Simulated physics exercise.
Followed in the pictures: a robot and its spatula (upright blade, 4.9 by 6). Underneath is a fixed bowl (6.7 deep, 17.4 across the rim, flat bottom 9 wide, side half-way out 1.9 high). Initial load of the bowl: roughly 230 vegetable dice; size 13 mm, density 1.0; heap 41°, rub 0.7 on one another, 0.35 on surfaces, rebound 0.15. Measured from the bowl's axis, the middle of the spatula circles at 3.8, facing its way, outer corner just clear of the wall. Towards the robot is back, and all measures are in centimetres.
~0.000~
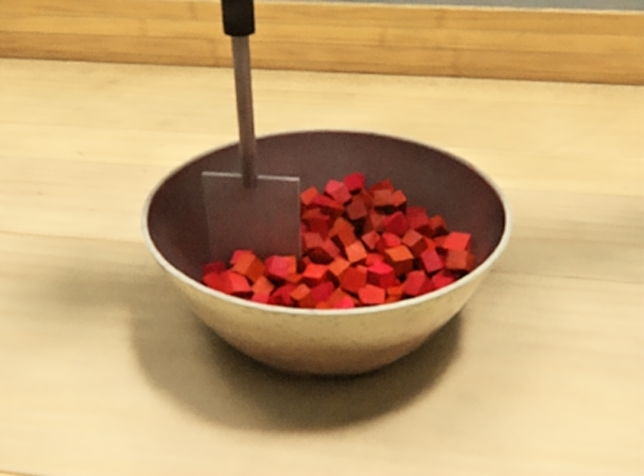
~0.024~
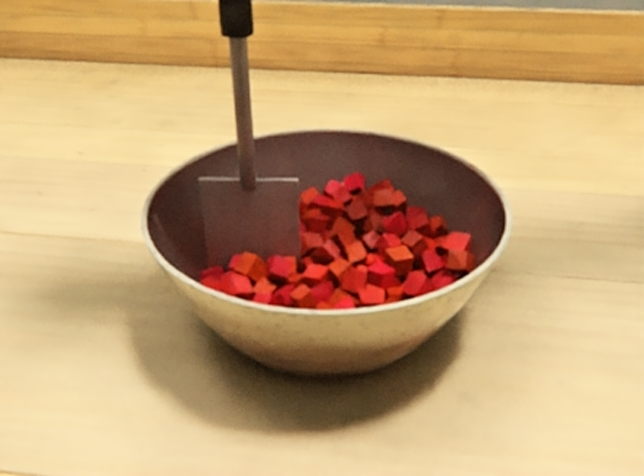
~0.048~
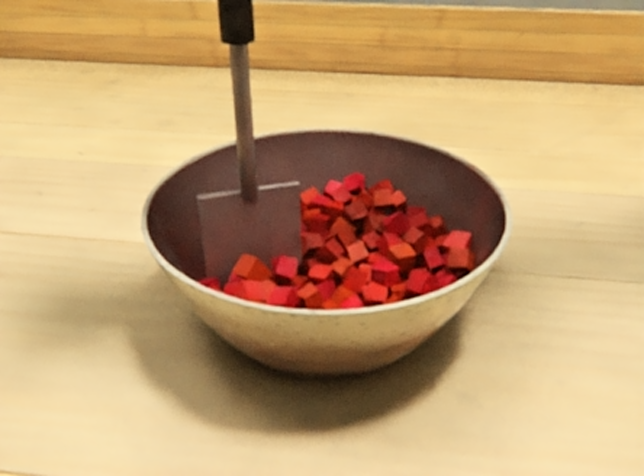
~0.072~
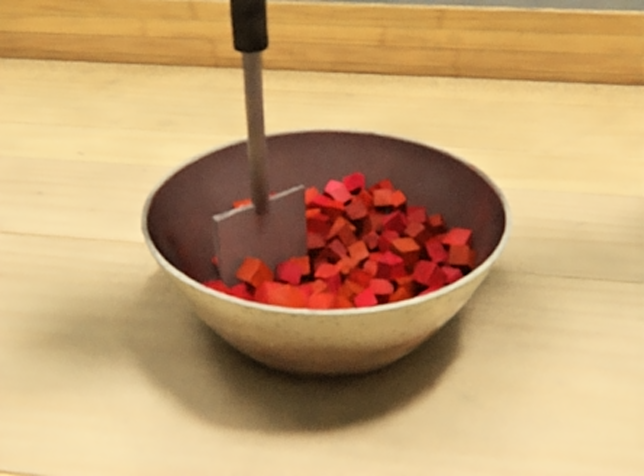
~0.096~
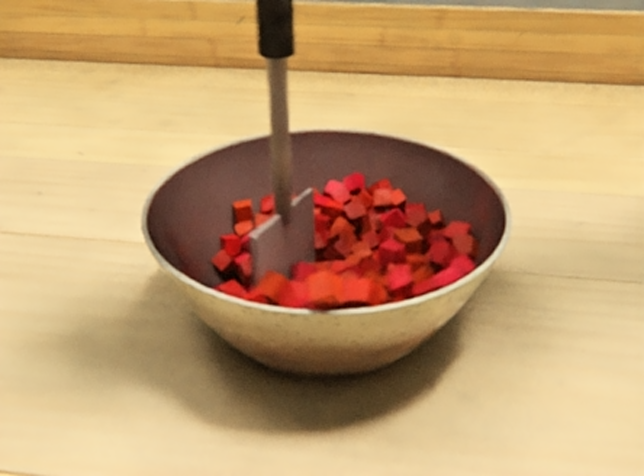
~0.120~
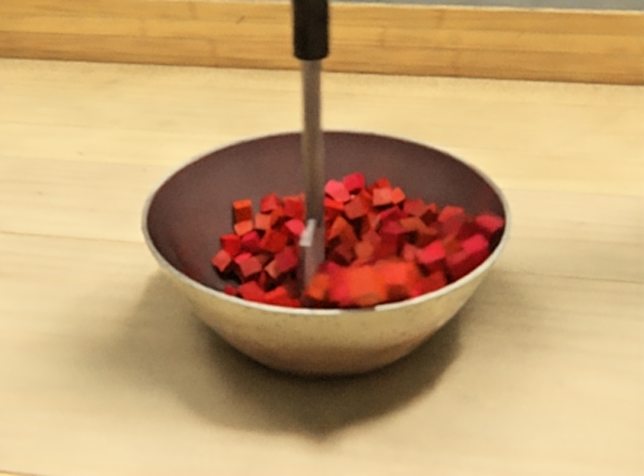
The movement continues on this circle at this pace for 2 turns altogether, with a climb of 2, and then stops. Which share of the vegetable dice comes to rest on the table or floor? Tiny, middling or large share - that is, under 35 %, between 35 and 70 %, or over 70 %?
The share is middling, between 35 and 70 %.
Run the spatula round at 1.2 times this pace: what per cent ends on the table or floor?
That gives some 60 percent.
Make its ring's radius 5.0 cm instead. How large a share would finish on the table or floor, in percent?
Then about 20 per cent.
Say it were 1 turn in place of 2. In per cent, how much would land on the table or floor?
25 %.
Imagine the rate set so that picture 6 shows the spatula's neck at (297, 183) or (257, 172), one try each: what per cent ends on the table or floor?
First try: About 50 %; second try: About 25 %.
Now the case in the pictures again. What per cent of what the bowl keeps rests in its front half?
Close to 50 in a hundred.
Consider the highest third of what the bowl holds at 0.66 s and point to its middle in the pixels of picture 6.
Centre estimate: (395, 184).
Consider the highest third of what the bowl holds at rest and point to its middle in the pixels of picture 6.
Roughly at pixel (306, 265).
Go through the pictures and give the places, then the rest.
The spatula neck at (248, 148), 0° round; upper third of the load around (347, 250), from x 210 to 460, top at y 185; 233 in the bowl, in the first picture.
The spatula neck at (246, 151), 7° round; upper third of the load around (347, 250), from x 210 to 460, top at y 185, in the second picture.
The spatula neck at (247, 161), 25° round; upper third of the load around (342, 260), from x 205 to 460, top at y 185, in the third picture.
The spatula neck at (259, 172), 47° round; upper third of the load around (352, 278), from x 210 to 460, top at y 185, in the fourth picture.
The spatula neck at (282, 181), 68° round; upper third of the load around (368, 275), from x 220 to 465, top at y 185, in the fifth picture.
The spatula neck at (313, 184), 90° round; upper third of the load around (393, 266), from x 225 to 490, top at y 185; 233 in the bowl, in the sixth picture.
After 0.39 s, 335° round, highest piece 9 above the table; 170 in the bowl, 41 on the table or floor, 22 in flight or on the tool.
After 0.66 s, 220° round, highest piece 8 above the table; 136 in the bowl, 89 on the table or floor, 8 in flight or on the tool.
After 1.00 s, 0° round, highest piece 6 above the table; 128 in the bowl, 105 on the table or floor.
After 1.70 s, 0° round, highest piece 6 above the table; 128 in the bowl, 105 on the table or floor.
In the end, 128 in the bowl, 105 on the table or floor. That is 45 % on the table or floor.
